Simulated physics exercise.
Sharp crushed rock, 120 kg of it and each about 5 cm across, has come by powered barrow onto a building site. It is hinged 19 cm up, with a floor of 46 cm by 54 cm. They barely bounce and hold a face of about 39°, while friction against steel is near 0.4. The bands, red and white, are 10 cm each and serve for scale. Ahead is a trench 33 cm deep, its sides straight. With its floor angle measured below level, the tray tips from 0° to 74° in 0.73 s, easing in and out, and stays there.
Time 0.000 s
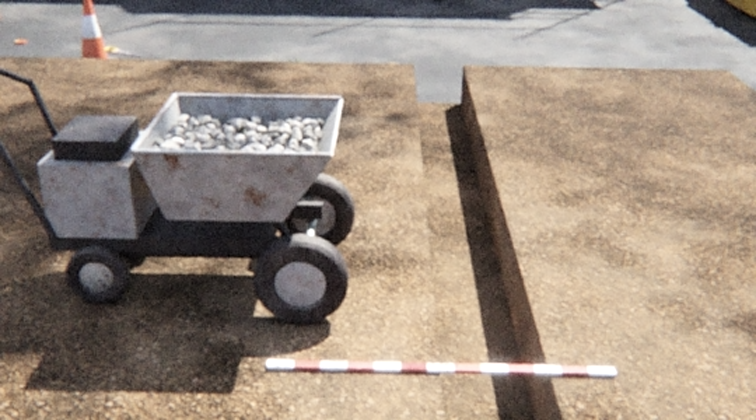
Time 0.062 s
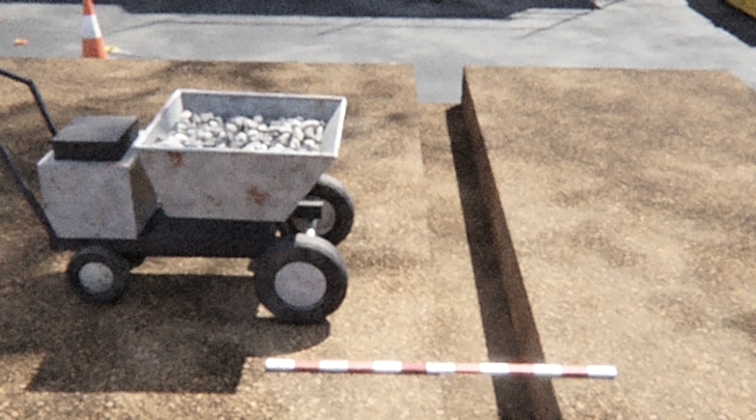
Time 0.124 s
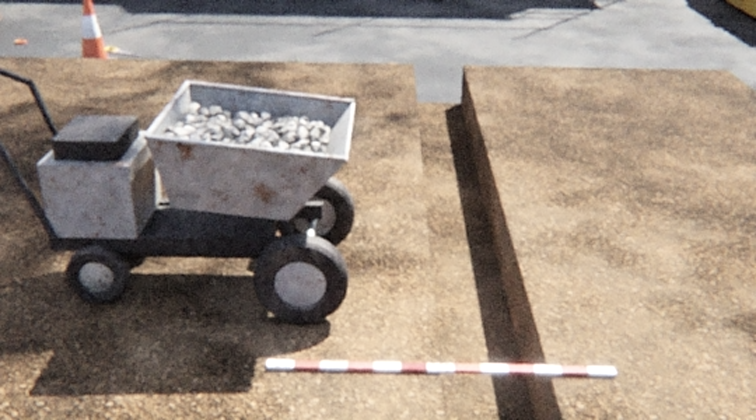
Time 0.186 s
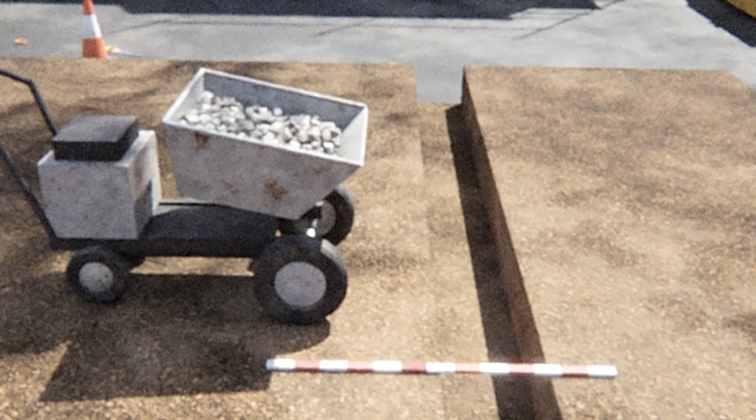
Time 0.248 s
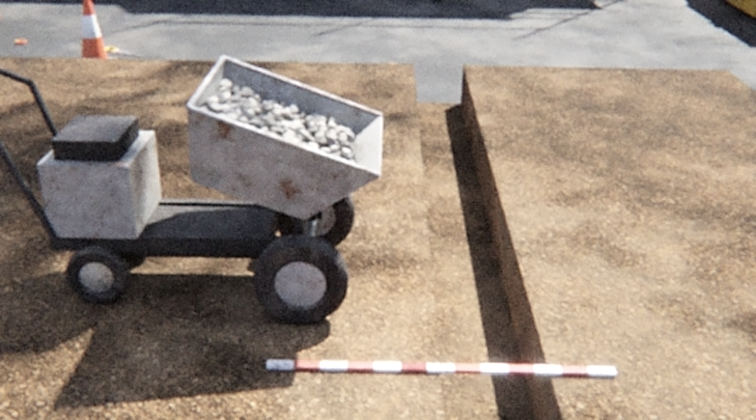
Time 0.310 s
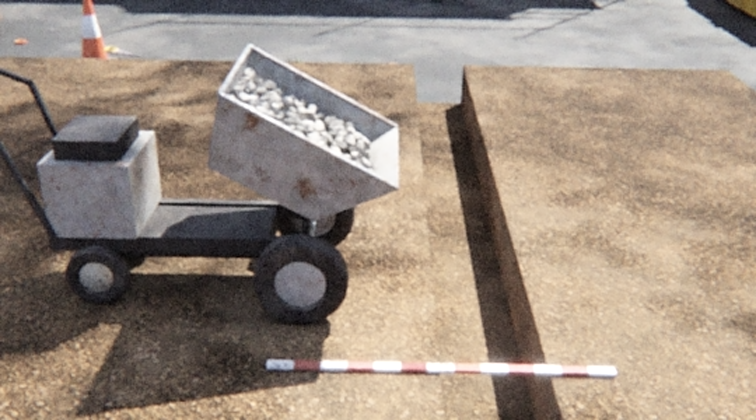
On a building site, a powered barrow's tray of crushed rock tilts steadily toward the right.
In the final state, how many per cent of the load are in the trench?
About 83 per cent are in the trench in the final state.
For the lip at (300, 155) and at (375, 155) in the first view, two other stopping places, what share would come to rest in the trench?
Result: Close to 85 then close to 60 per cent.
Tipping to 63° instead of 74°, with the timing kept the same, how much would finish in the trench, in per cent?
About 35%.
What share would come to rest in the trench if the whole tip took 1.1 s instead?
In that case some 85 per cent.
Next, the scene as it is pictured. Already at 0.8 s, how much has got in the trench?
Close to 25 per cent has got there by then.
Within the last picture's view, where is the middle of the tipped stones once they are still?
I'd point to around (481, 331).
After 0.6 s the floor is at 63°; 100 % in the tray; the foremost stones are at (429, 217).
After 0.8 s the floor is at 74°; 75 % in the tray, 25 % in the trench; the foremost stones are at (525, 325).
After 1.2 s the floor is at 74°; 39 % in the tray, 57 % in the trench, 4 % past the trench; the foremost stones are at (609, 280).
After 3.1 s the floor is at 74°; 13 % in the tray, 83 % in the trench, 4 % past the trench; the foremost stones are at (628, 281).
